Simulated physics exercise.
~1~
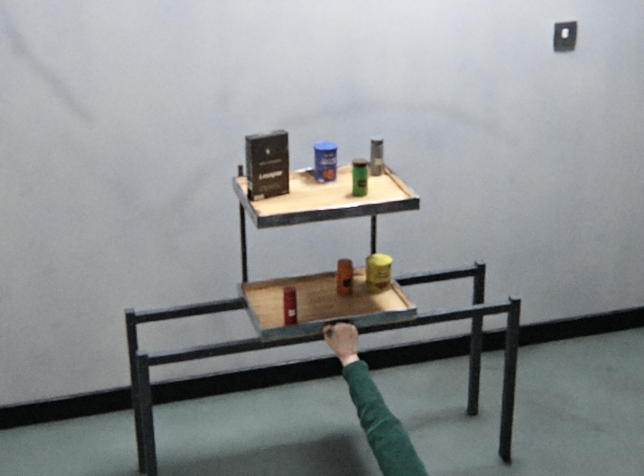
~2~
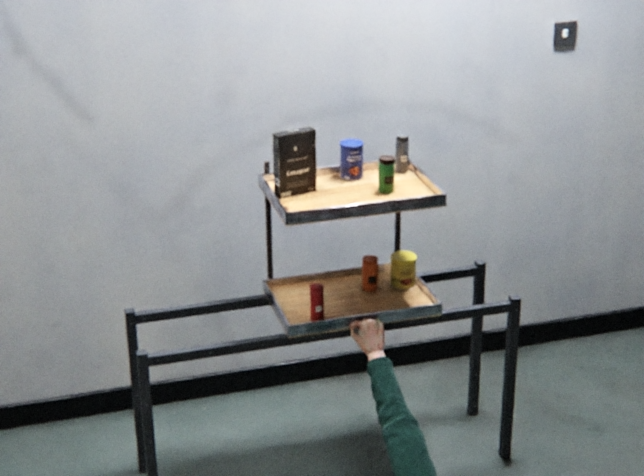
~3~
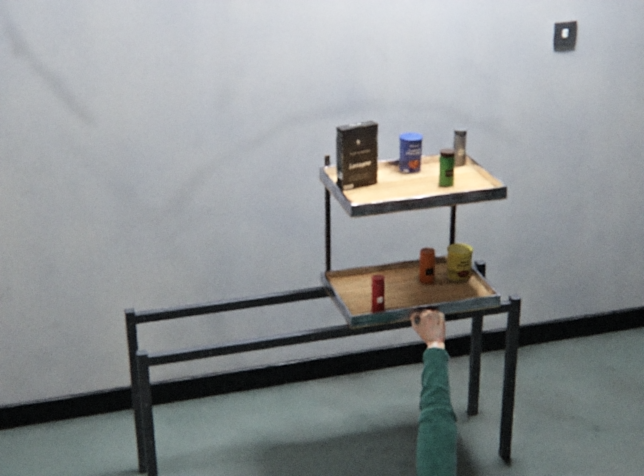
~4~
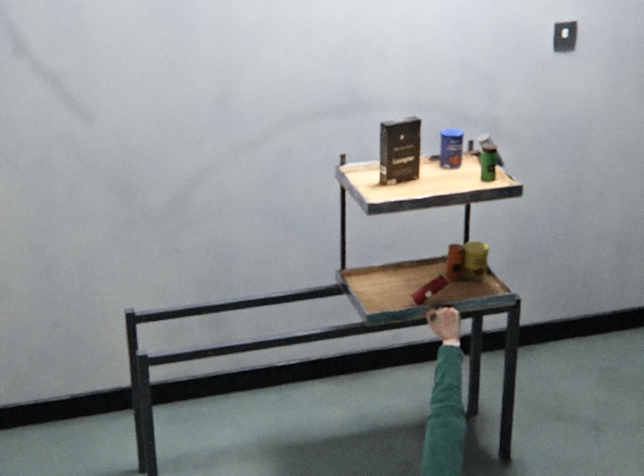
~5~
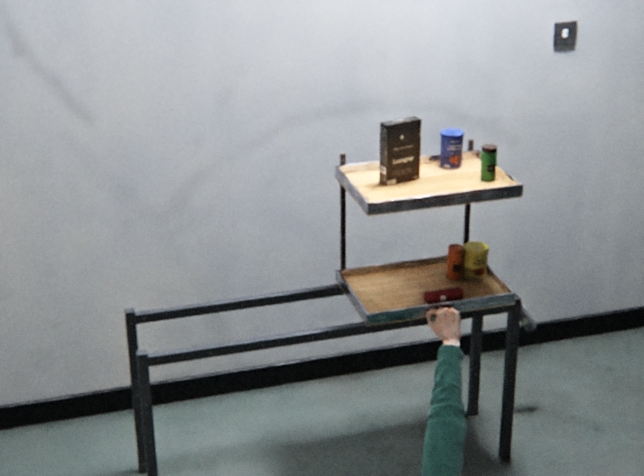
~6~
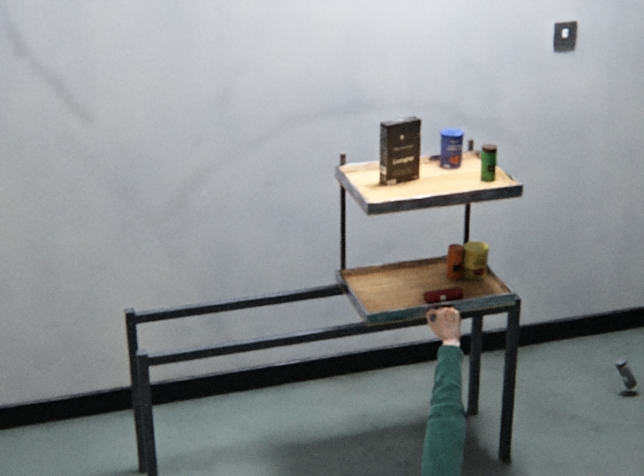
To begin with, a hand in a green sleeve grips a two-level wooden tray on a dark metal frame, with a black packet and several coloured tins and shakers standing on it. The arm pulls the tray to the right, slowly at first and then faster, until it stops at the right end. There the red shaker tips over on the lower level, while the grey shaker topples off the upper one. The grey shaker drops towards the floor at the right as the red one lies on its side. The black packet, blue tin, green shaker, orange shaker and yellow tin remain upright.
